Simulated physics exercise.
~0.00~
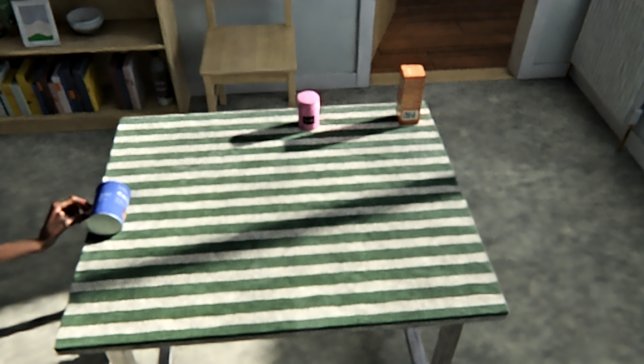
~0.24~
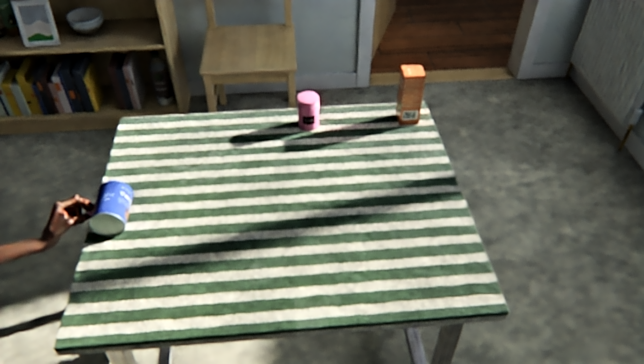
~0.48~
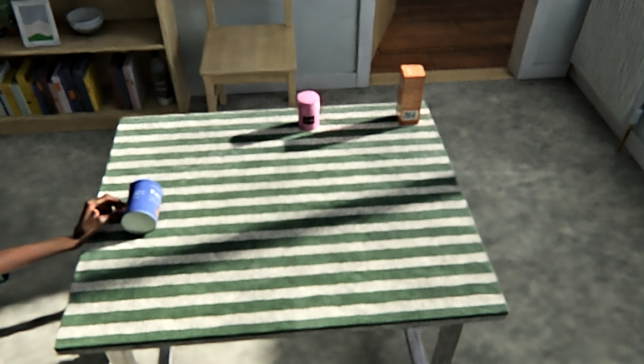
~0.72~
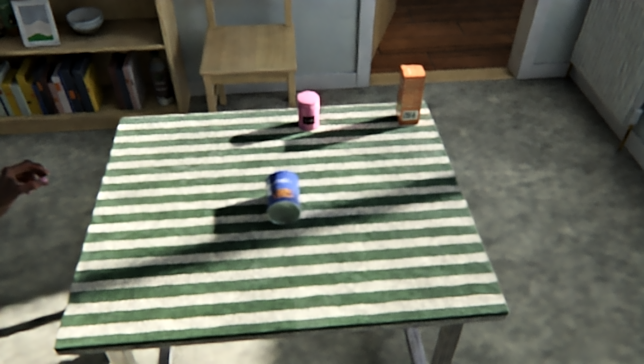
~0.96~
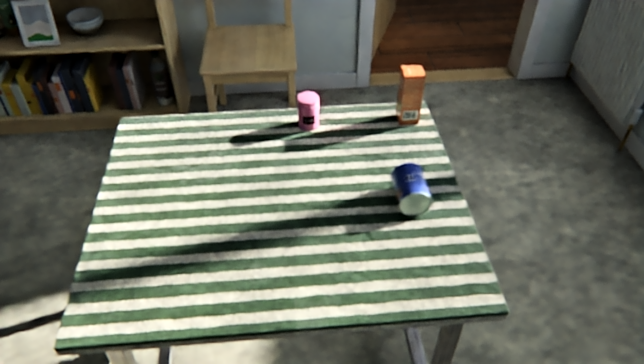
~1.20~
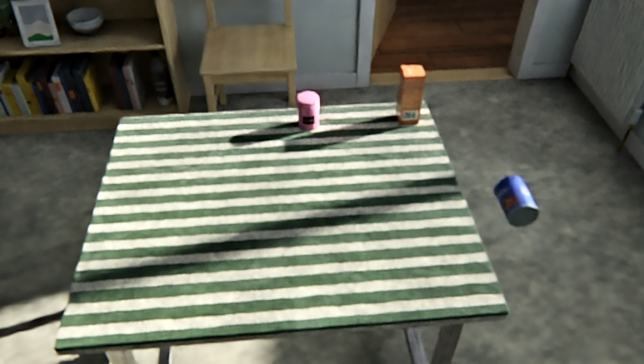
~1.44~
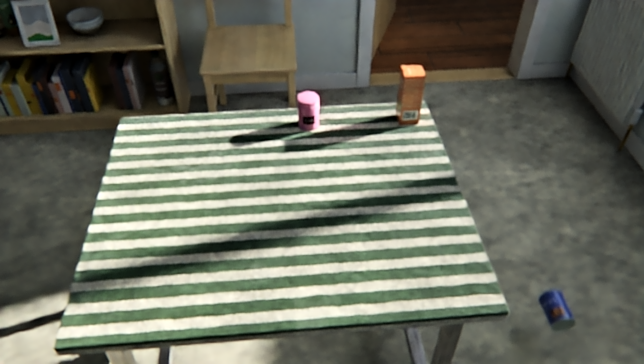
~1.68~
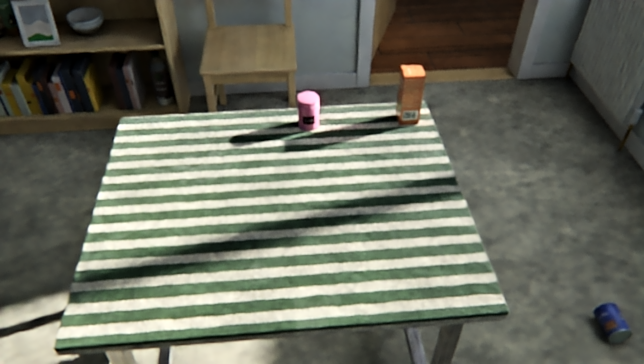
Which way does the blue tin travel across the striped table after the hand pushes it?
The blue tin moves to the right, crossing the table from the left side.
